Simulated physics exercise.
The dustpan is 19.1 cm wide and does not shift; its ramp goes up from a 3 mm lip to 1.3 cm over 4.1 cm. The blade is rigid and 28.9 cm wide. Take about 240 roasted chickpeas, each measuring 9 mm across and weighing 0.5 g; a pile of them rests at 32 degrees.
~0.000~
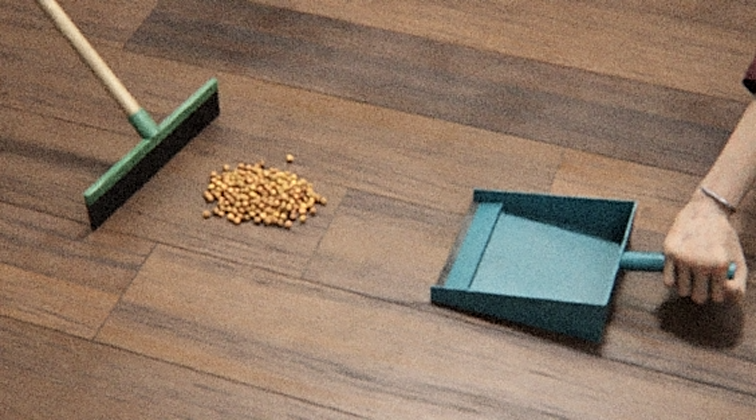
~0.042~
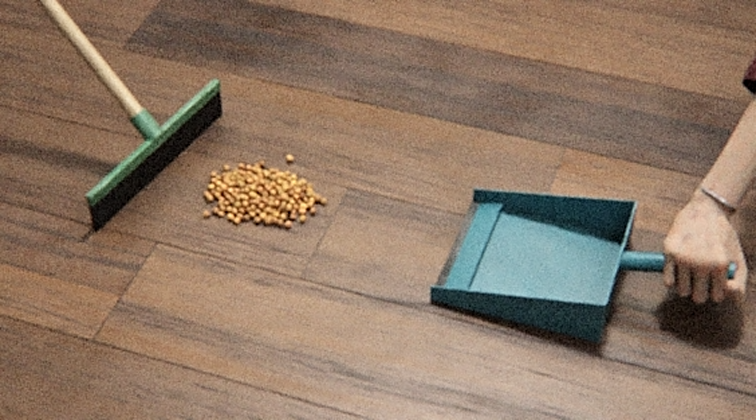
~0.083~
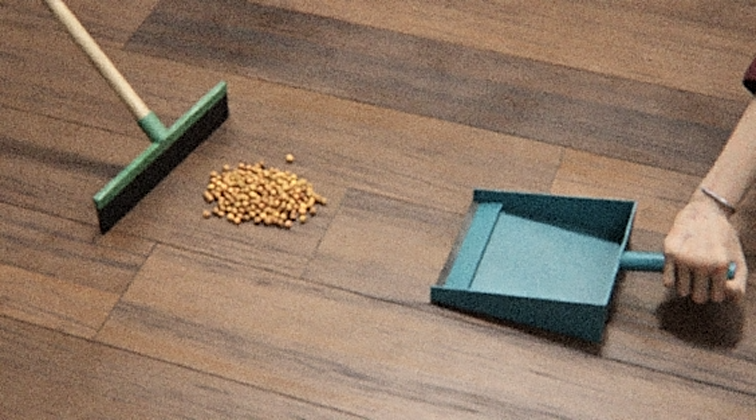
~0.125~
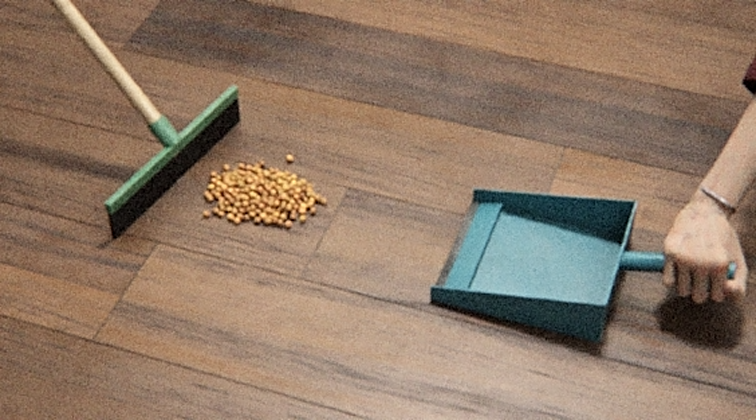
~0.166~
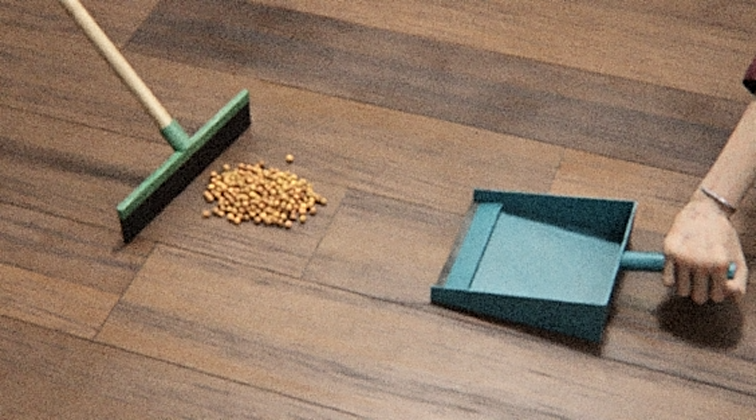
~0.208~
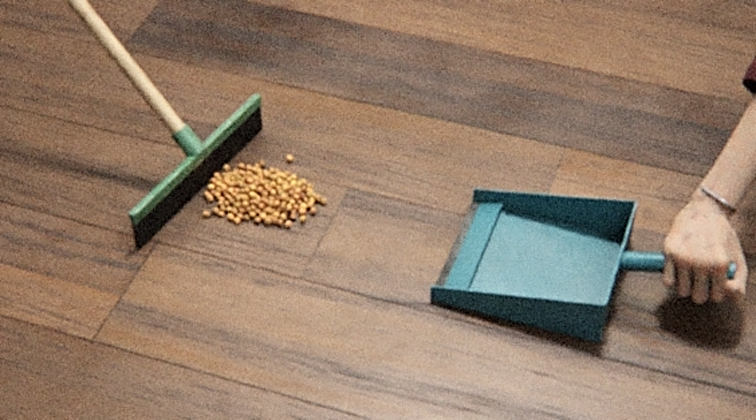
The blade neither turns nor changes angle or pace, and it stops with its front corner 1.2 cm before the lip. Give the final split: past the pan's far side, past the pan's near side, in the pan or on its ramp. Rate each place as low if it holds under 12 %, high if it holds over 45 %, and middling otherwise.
Past the pan's far side - low; past the pan's near side - middling; in the pan or on its ramp - middling.
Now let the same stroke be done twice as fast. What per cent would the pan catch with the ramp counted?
It would come to roughly 30 percent.
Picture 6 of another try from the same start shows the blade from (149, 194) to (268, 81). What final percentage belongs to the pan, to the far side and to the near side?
Pan: 0, far side: 25, near side: 0.
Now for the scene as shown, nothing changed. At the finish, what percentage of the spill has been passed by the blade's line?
Some 0 percent of it.
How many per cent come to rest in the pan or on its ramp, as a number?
About 30 %.
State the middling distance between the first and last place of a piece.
I'd say close to 28 cm.
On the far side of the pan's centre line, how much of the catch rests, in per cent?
Something like 40 per cent of the catch.
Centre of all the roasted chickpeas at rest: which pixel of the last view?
Around (438, 267).
After 0.54 s, middle of the blade 21 cm from the lip; 0 % over the lip, far side 0 %, near side 5 %.
After 0.77 s, middle of the blade 10 cm from the lip; 0 % over the lip, far side 0 %, near side 15 %.
Then, at 1.10 s, middle of the blade 4 cm from the lip; 30 % over the lip, far side 0 %, near side 20 %.
By 1.4 s all is still; far side 0 %, near side 20 %, pan 30 %, in front of the lip or behind the blade 45 %.
